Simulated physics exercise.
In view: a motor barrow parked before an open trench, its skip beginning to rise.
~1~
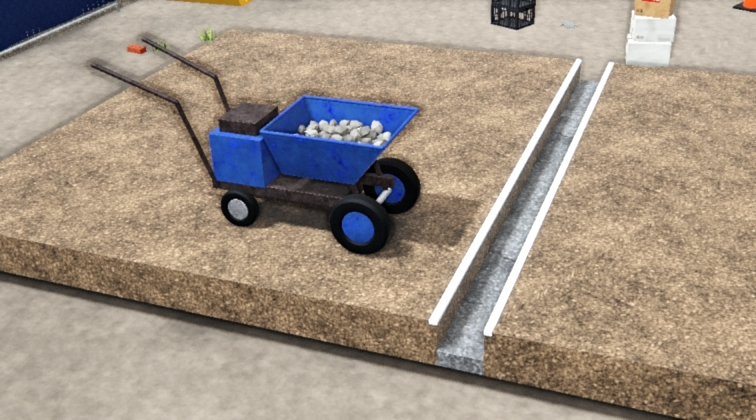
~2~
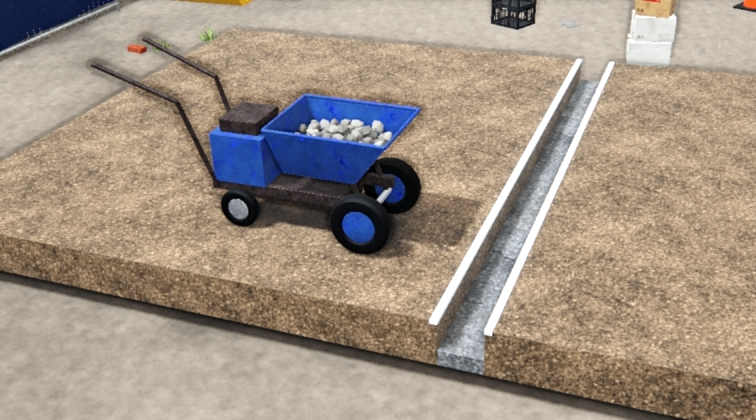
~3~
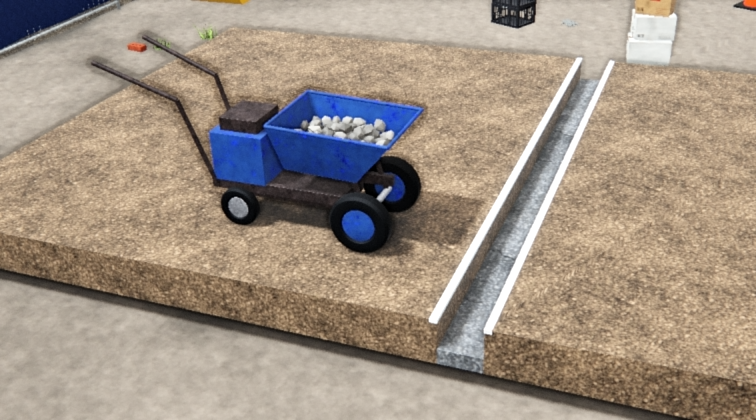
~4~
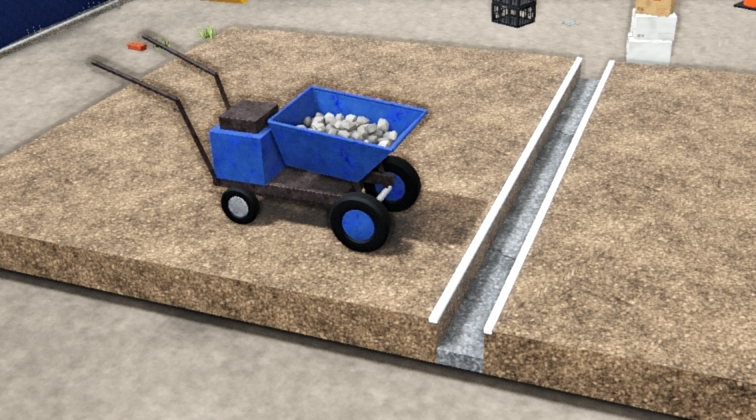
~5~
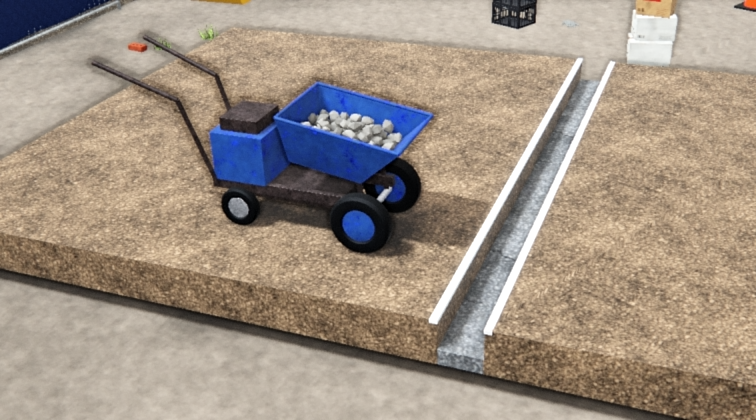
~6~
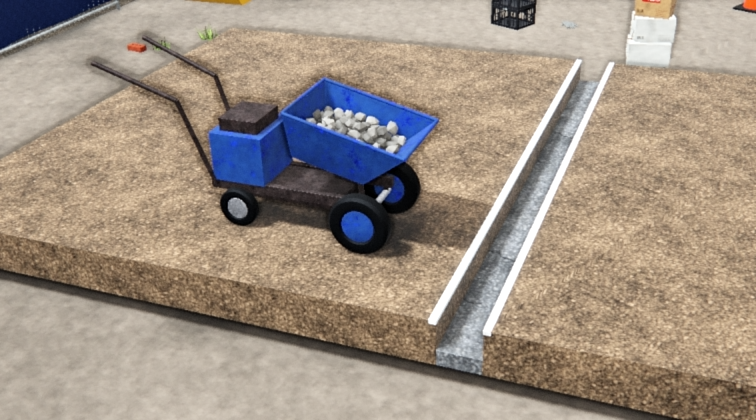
A blue motor barrow stands near a narrow trench as its stone-filled skip tilts slightly.
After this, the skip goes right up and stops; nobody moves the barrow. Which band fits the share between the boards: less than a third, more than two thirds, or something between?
The trench ends with more than two thirds of it.
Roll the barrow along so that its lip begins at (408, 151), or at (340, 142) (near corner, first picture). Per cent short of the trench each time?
About 0 and 60 per cent.
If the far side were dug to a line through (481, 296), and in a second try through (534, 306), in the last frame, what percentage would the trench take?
First some 70, then 100 per cent.
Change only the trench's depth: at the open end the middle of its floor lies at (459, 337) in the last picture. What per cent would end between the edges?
Some 70 per cent.
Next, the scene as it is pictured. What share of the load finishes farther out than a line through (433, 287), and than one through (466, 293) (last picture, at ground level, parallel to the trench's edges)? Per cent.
First some 100, then 70 per cent.
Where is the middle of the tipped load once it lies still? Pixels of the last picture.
Around (497, 264).
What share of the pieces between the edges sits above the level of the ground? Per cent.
Close to 5 per cent.
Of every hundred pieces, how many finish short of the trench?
Some 5 per cent.
Just after the last frame, skip tipped steeply; every one in the skip.
A moment on, skip tipped right over; almost all in the skip; just a few short of the trench; about a tenth in or heaped over the trench.
Further on, skip tipped right over; roughly a quarter in the skip; about a tenth short of the trench; the larger part in or heaped over the trench; just a few beyond it.
When it is over, skip tipped right over; about a tenth short of the trench; almost all in or heaped over the trench; just a few beyond it.
